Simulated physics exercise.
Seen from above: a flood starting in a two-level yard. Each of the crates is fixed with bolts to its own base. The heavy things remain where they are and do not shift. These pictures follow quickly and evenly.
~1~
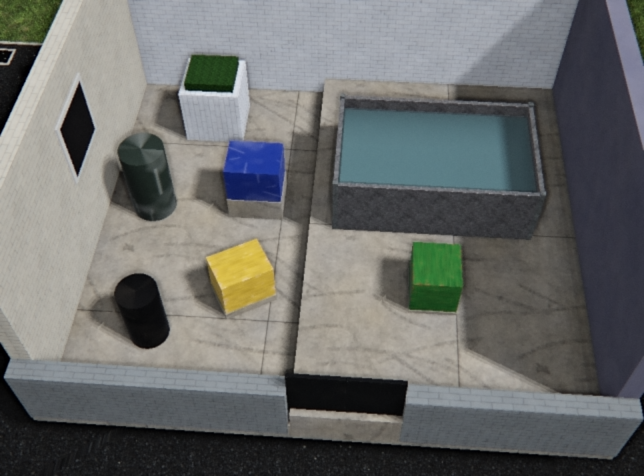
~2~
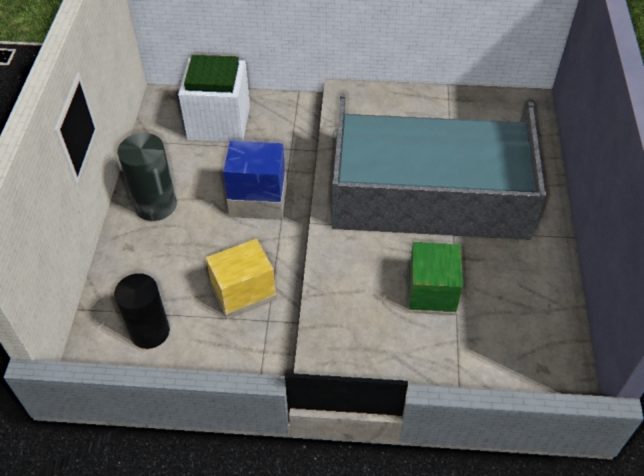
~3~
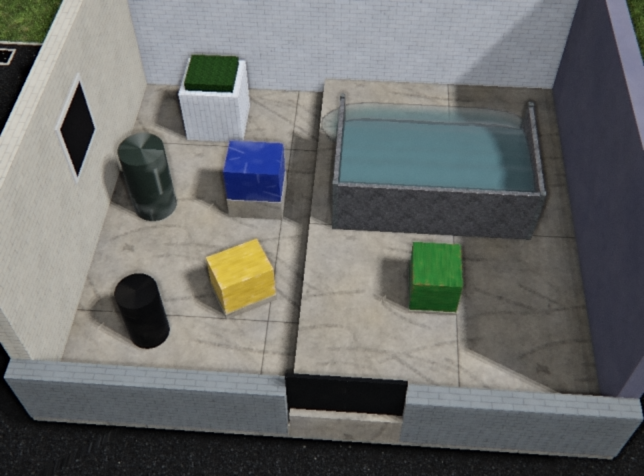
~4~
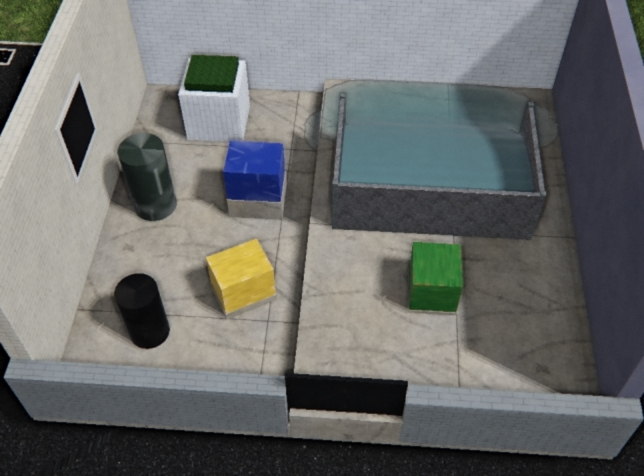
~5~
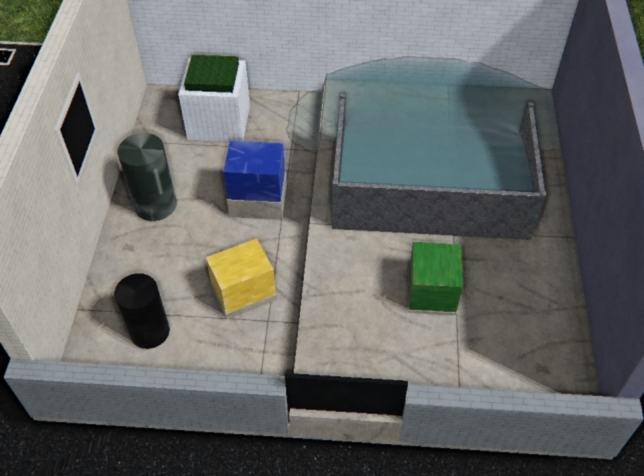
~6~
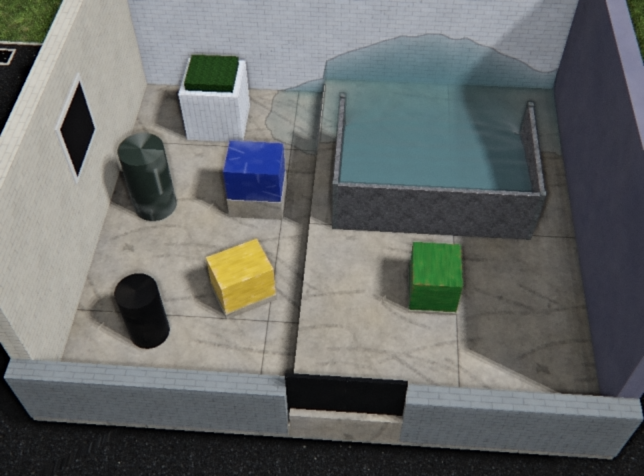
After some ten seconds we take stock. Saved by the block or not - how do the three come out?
They come out like this: The blue crate dry, the green crate wet, the yellow crate wet.
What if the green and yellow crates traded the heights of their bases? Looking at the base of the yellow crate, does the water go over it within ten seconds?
Yellow crate: Flooded.
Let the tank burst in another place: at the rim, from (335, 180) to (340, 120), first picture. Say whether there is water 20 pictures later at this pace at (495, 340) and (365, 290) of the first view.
Untouched, then untouched.
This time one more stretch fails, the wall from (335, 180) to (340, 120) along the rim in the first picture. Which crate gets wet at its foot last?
That would be the crate marked green.
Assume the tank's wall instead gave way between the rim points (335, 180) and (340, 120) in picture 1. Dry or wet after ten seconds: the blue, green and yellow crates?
Going crate by crate, the blue one is caught, then the green one stays out of reach, then the yellow one is caught.
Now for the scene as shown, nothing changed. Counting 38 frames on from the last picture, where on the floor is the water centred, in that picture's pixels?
That comes out near (335, 193).
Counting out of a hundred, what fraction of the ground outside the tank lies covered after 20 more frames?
My guess is around 65 in a hundred.
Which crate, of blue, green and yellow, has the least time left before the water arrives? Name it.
It's the blue crate here.
A moment on, water covers 25 % of the floor; the blue crate not reached, the green crate not reached, the yellow crate not reached.
Next, water covers 40 % of the floor; the blue crate water round its plinth, the green crate not reached, the yellow crate not reached.
Then, water covers 65 % of the floor; the blue crate water round its plinth, the green crate water round its plinth, the yellow crate water round its plinth.
Later, water covers 90 % of the floor; the blue crate water round its plinth, the green crate water round its plinth, the yellow crate water round its plinth.
In the end, water covers 90 % of the floor; the blue crate stayed above the water, the green crate was topped, the yellow crate was topped.
